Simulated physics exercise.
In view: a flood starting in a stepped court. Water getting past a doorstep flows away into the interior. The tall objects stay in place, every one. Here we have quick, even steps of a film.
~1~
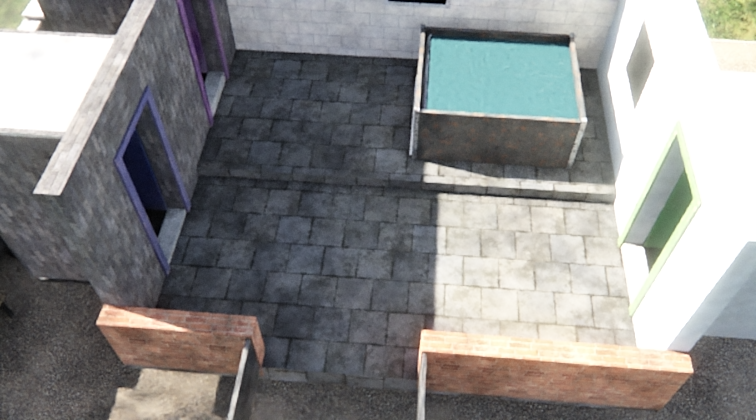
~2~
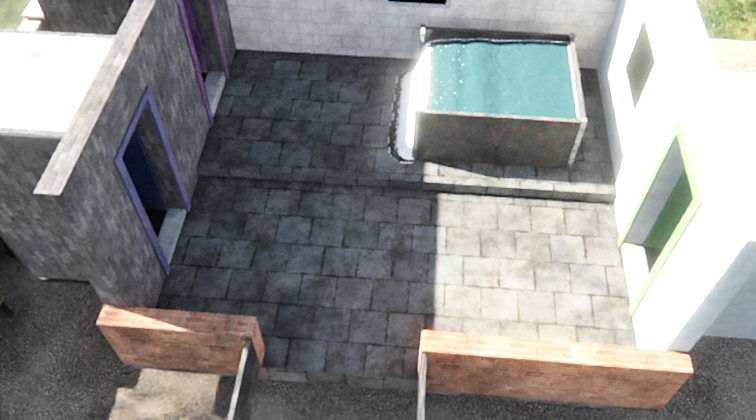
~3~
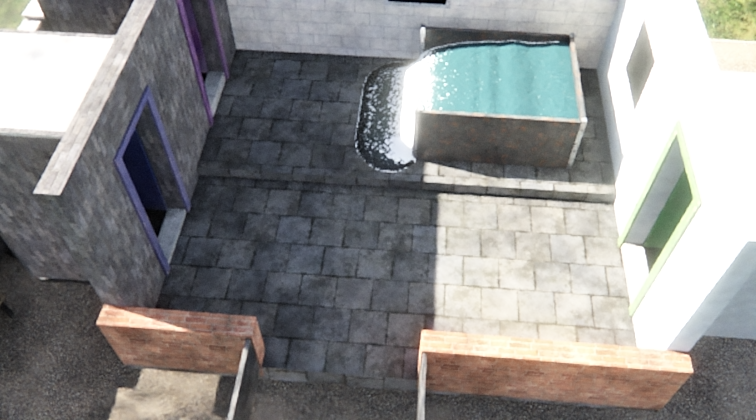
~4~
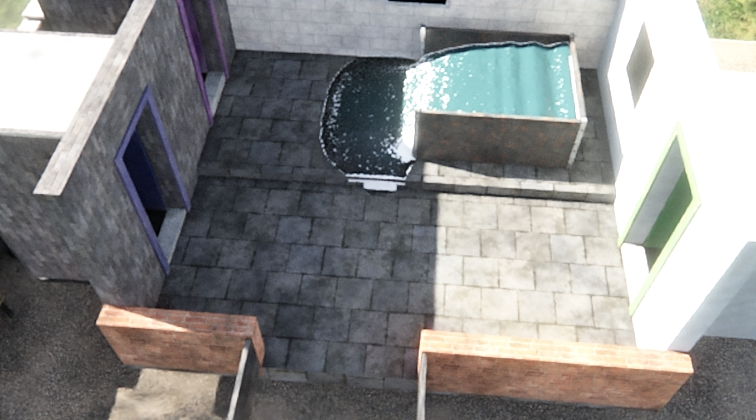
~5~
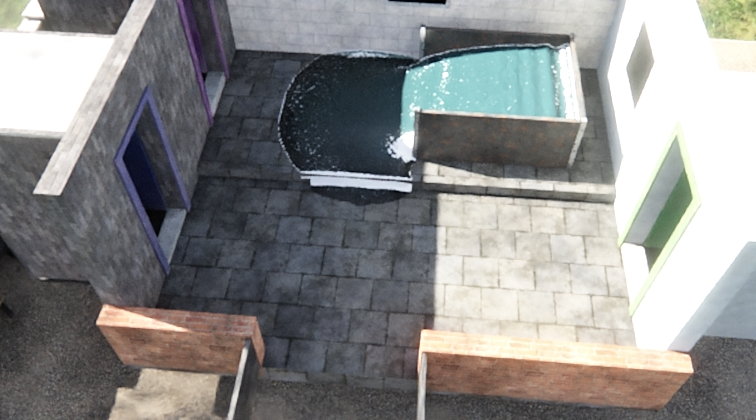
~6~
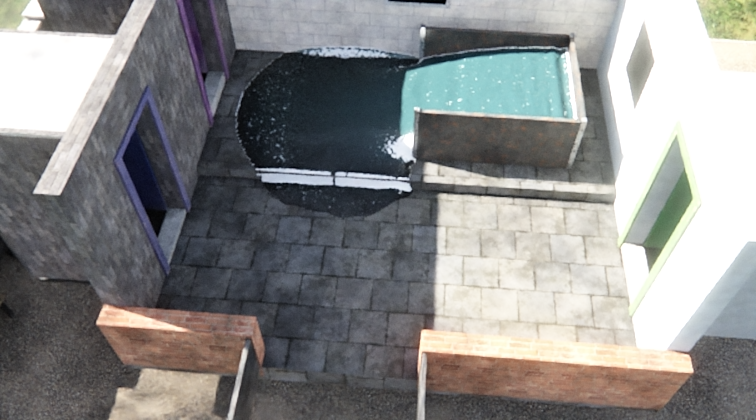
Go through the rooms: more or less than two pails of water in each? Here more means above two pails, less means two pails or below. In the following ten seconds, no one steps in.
Purple door: More; blue door: More; green door: Less.
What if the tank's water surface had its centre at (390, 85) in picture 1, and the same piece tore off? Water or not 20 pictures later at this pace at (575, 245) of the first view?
Untouched.
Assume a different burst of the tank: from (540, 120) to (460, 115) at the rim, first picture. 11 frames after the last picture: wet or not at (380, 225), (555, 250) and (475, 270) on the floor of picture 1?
Point one reached; point two reached; point three reached.
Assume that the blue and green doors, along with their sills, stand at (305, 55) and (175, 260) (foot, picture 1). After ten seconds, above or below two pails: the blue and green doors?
Blue: Exceeds the limit; green: Exceeds the limit.
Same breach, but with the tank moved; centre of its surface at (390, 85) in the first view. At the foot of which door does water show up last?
In my view it is the green door.
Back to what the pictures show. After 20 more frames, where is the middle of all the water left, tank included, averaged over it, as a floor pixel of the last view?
Near (313, 156).
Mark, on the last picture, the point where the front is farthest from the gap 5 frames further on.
The farthest wet point should be near (175, 251).
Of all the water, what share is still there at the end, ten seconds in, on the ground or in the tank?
About 64 %.
A moment on, water covers 40 % of the floor; the purple door over two buckets in, the blue door wet at the sill, nothing in, the green door not reached.
Next, water covers 45 % of the floor; the purple door far over two buckets in, the blue door under two buckets in, the green door not reached.
Then, water covers 55 % of the floor; the purple door far over two buckets in, the blue door over two buckets in, the green door not reached.
Later, water covers 90 % of the floor; the purple door far over two buckets in, the blue door far over two buckets in, the green door wet at the sill, nothing in.
In the end, water covers 95 % of the floor; the purple door far over two buckets in, the blue door far over two buckets in, the green door wet at the sill, nothing in.
